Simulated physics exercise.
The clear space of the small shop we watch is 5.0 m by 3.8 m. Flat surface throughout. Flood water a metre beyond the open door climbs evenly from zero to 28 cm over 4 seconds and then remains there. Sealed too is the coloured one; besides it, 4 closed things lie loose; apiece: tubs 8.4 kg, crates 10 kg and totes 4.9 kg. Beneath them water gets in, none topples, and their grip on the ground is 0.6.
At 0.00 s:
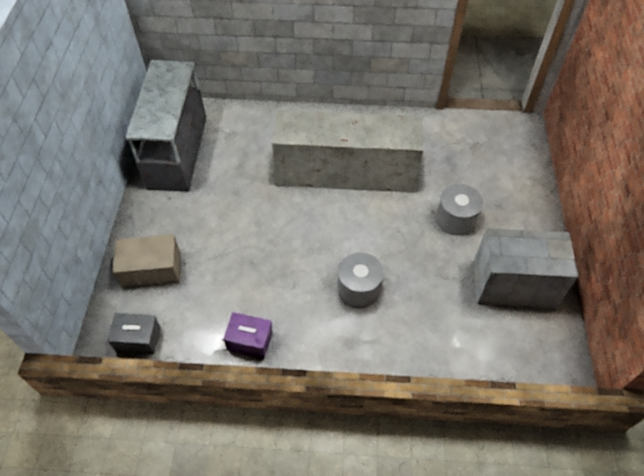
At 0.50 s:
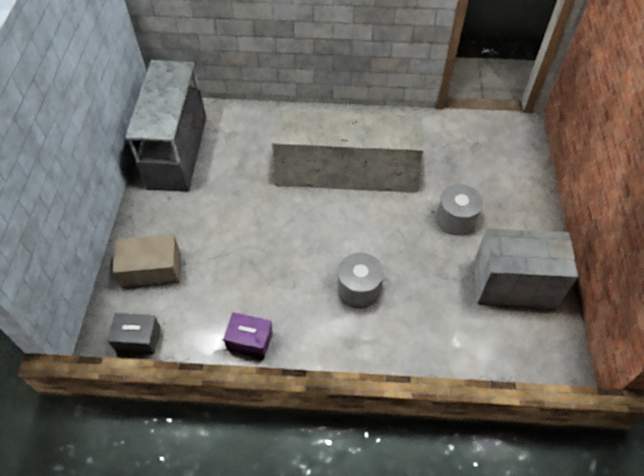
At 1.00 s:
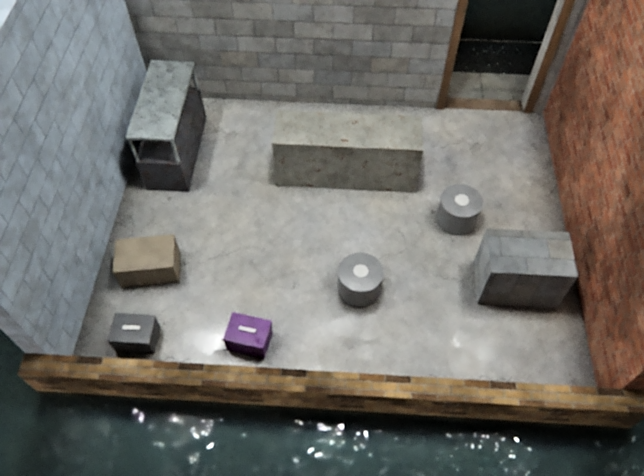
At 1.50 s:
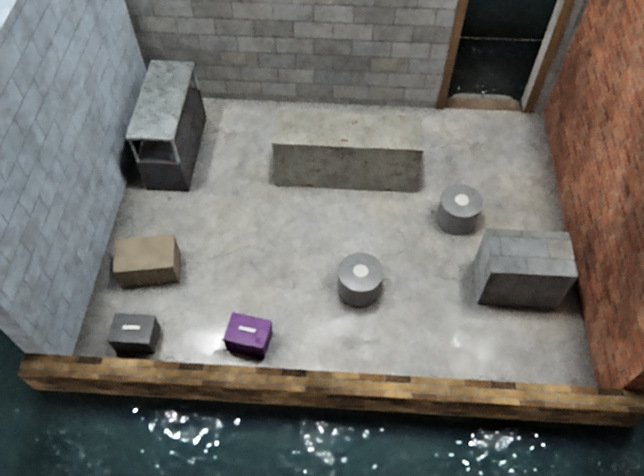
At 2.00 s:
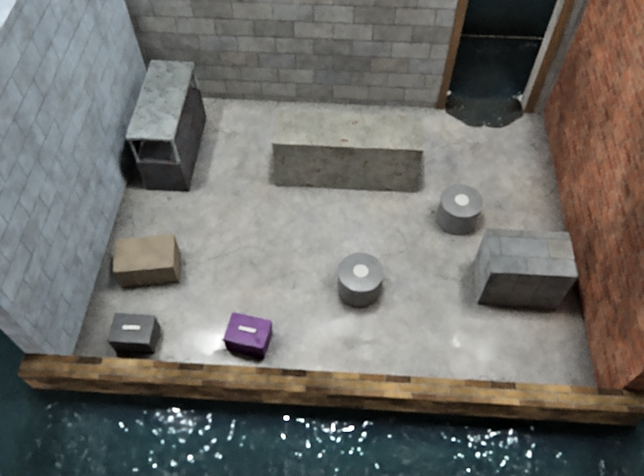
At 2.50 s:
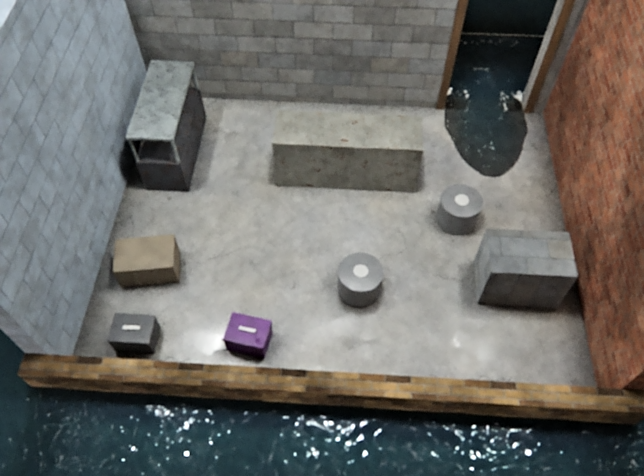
In a small shop with grey and red brick walls, dark water rose outside the front ledge and doorway, then spread through the doorway onto the floor, while the purple tote and everything else stayed still.
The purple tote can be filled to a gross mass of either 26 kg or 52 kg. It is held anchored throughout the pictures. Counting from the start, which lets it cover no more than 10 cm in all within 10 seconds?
I predict even the lighter option keeps it in place.
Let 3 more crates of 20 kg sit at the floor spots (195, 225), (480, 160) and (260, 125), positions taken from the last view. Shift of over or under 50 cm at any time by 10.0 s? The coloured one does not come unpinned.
The first comes out below the threshold, the second above the threshold, the third below the threshold.
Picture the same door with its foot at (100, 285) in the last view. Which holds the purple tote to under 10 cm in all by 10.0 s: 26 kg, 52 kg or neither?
Well, then the lesser option suffices.
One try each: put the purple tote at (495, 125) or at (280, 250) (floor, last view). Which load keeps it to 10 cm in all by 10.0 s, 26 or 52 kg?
Only the heavy mass does it, then the light mass does it.
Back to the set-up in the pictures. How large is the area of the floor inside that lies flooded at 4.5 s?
Roughly 6.0 m2.
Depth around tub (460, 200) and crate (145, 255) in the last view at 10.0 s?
Depth approx. 5 cm / 15 cm.
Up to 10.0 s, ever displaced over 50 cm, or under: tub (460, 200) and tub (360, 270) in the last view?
First above the mark, then above the mark.
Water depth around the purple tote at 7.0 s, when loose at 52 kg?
4 cm, roughly.
After 3.5 s the purple tote would be 0 cm from its start with 26 kg and 0 cm from its start with 52 kg; 0 cm of water round it then.
After 4.5 s the purple tote would be 0 cm from its start with 26 kg and 0 cm from its start with 52 kg; 0 cm of water round it then.
After 7.0 s the purple tote would be 0 cm from its start with 26 kg and 0 cm from its start with 52 kg; 4 cm of water round it then.
After 10.0 s the purple tote would be 0 cm from its start with 26 kg and 0 cm from its start with 52 kg; 6 cm of water round it then.
